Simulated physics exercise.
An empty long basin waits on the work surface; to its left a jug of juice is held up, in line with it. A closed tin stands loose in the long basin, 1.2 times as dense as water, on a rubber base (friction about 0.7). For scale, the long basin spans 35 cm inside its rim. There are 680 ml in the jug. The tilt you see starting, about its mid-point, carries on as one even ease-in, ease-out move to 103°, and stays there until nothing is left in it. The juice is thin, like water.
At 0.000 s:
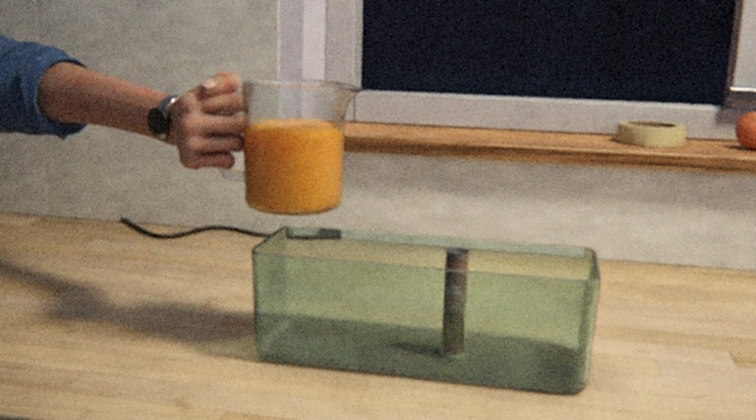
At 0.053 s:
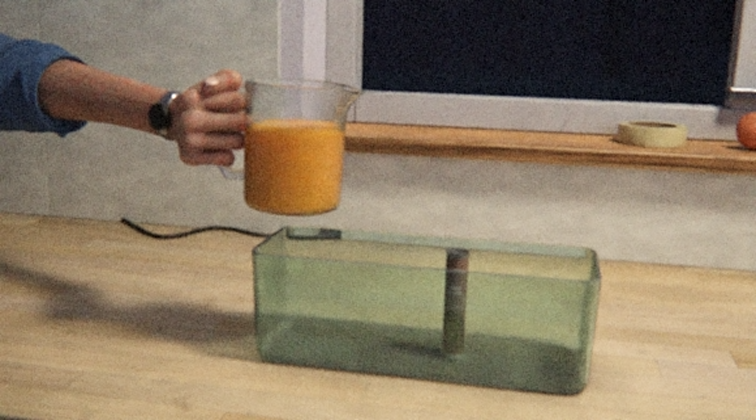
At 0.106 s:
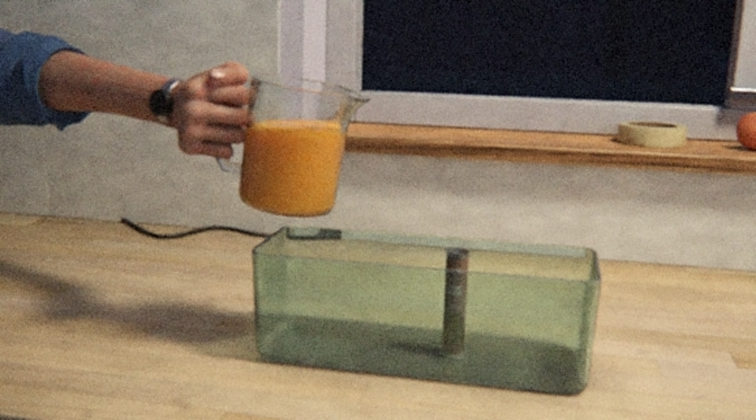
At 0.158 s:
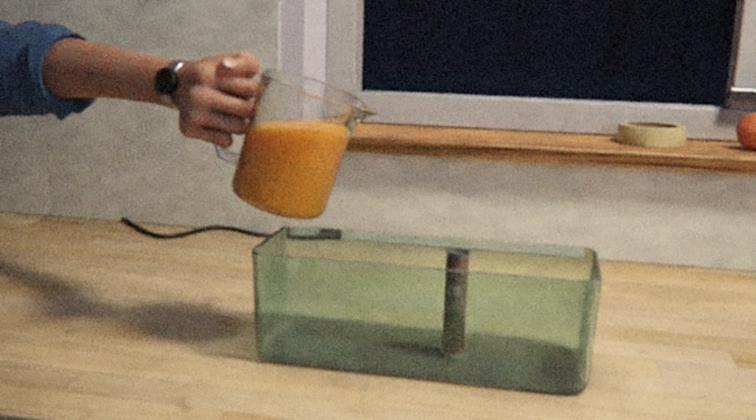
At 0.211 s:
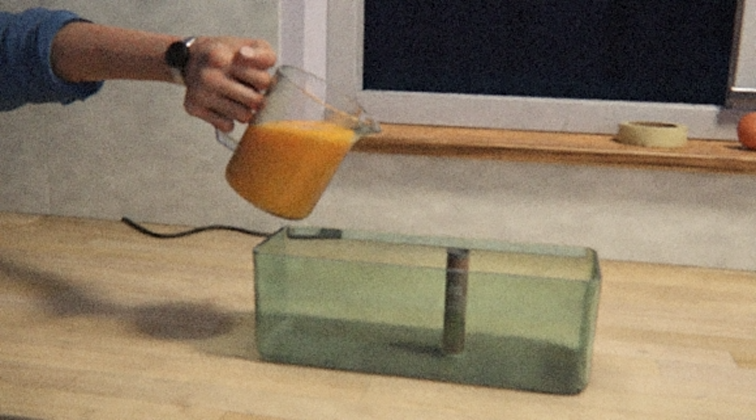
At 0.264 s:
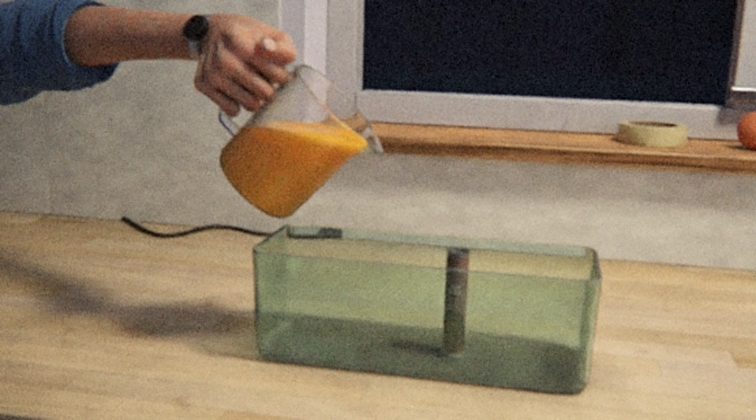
On a wooden work surface, a hand held a clear jug of orange juice above an empty, long green basin with a dark upright tin inside, then steadily tilted the jug to the right.
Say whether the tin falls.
The tin remains upright.
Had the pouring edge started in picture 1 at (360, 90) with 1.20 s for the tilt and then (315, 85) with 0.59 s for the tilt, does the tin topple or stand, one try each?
First it keeps standing; then it keeps standing.
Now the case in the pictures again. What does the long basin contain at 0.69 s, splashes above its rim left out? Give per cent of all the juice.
Near 68 in a hundred.
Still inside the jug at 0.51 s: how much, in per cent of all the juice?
Near 66 in a hundred.
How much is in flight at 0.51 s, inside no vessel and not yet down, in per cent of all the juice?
About 18 per cent.
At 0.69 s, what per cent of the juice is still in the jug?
Near 22 in a hundred.
Then, 0.51 s in, the tilt is 99° and 65 per cent is still to pour; the tin stands where it began.
Then, 0.69 s in, the tilt is 103° and 21 per cent is still to pour; the tin stands where it began.
Then, 0.88 s in, the tilt is 103° and 6 per cent is still to pour; the tin stands where it began.
Then, 1.09 s in, the tilt is 103° and 1 per cent is still to pour; the tin stands where it began.
Finally, the tin stands where it began.
